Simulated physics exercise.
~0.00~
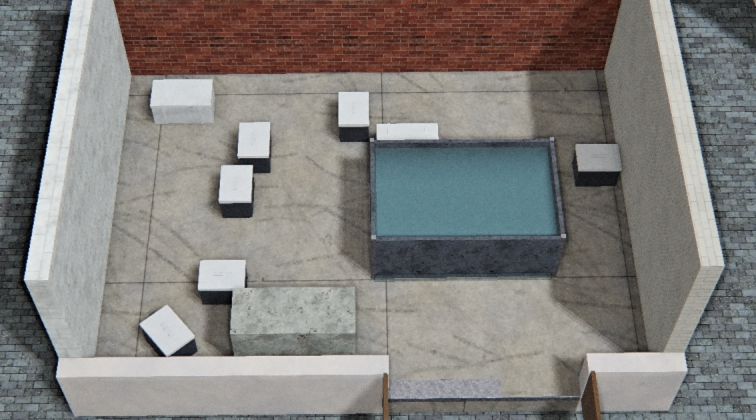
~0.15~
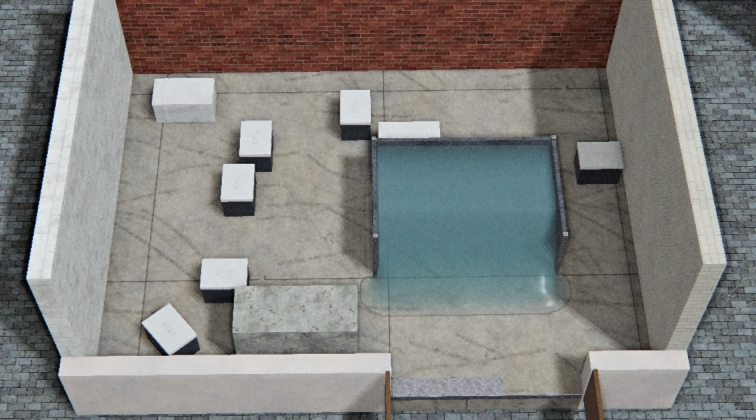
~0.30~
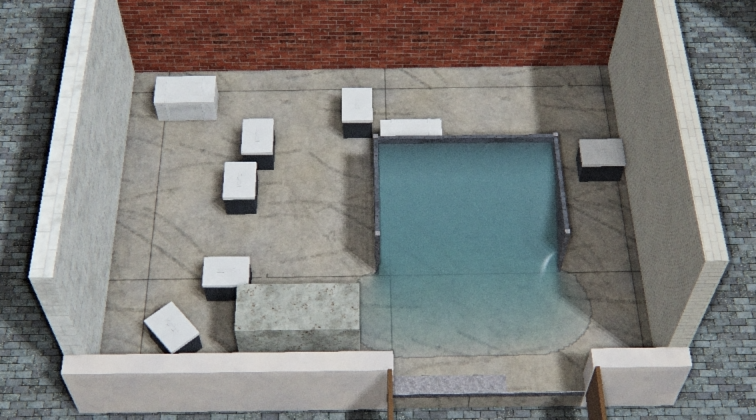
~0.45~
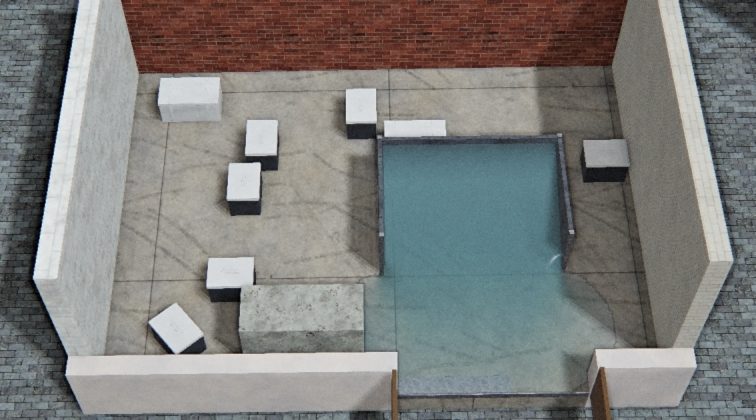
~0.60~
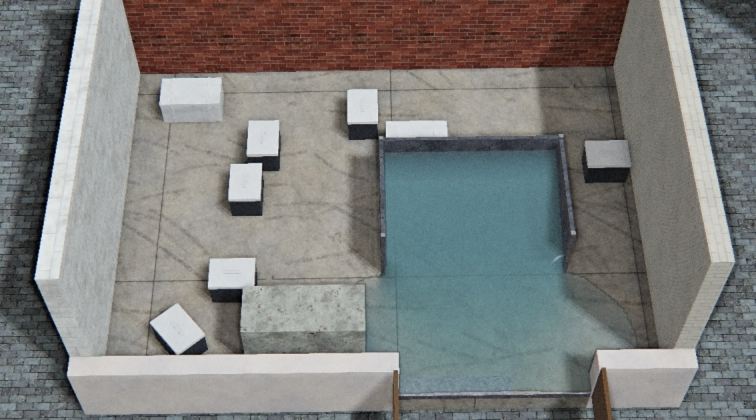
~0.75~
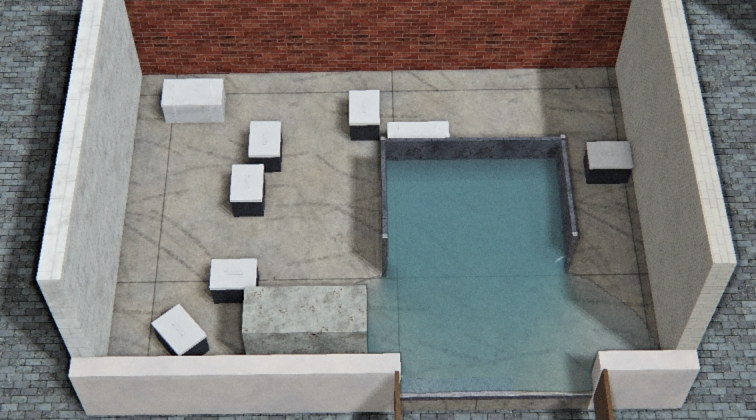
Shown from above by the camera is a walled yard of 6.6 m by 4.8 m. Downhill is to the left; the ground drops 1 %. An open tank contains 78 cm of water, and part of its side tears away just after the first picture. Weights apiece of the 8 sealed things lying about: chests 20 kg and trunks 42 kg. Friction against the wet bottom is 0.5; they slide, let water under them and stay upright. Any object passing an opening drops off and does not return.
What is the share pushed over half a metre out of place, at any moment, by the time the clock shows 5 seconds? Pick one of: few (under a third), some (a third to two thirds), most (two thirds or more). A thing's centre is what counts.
Few.
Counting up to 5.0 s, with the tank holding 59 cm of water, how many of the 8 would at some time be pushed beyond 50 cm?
It would come to 0 of them.
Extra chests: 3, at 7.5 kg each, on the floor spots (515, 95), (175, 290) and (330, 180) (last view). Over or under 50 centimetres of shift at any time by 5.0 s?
Reading them off in order: Not beyond, not beyond, not beyond.
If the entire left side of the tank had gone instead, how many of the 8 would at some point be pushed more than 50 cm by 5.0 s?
Result: 6.
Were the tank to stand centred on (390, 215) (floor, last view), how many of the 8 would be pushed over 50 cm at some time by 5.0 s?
That gives 2 of them.
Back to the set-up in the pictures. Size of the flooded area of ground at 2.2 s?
Some 13 m2.
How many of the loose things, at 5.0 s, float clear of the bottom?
I'd say 0 of them.
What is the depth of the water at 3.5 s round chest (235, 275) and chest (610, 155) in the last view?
3 and 4 cm.
After 1.1 s 0 of 8 are over 50 cm from their spots; 0 afloat.
After 2.2 s 0 of 8 are over 50 cm from their spots; 0 afloat.
After 3.5 s 0 of 8 are over 50 cm from their spots; 0 afloat.
After 5.0 s 0 of 8 are over 50 cm from their spots, and 0 have been at some point; 0 afloat.
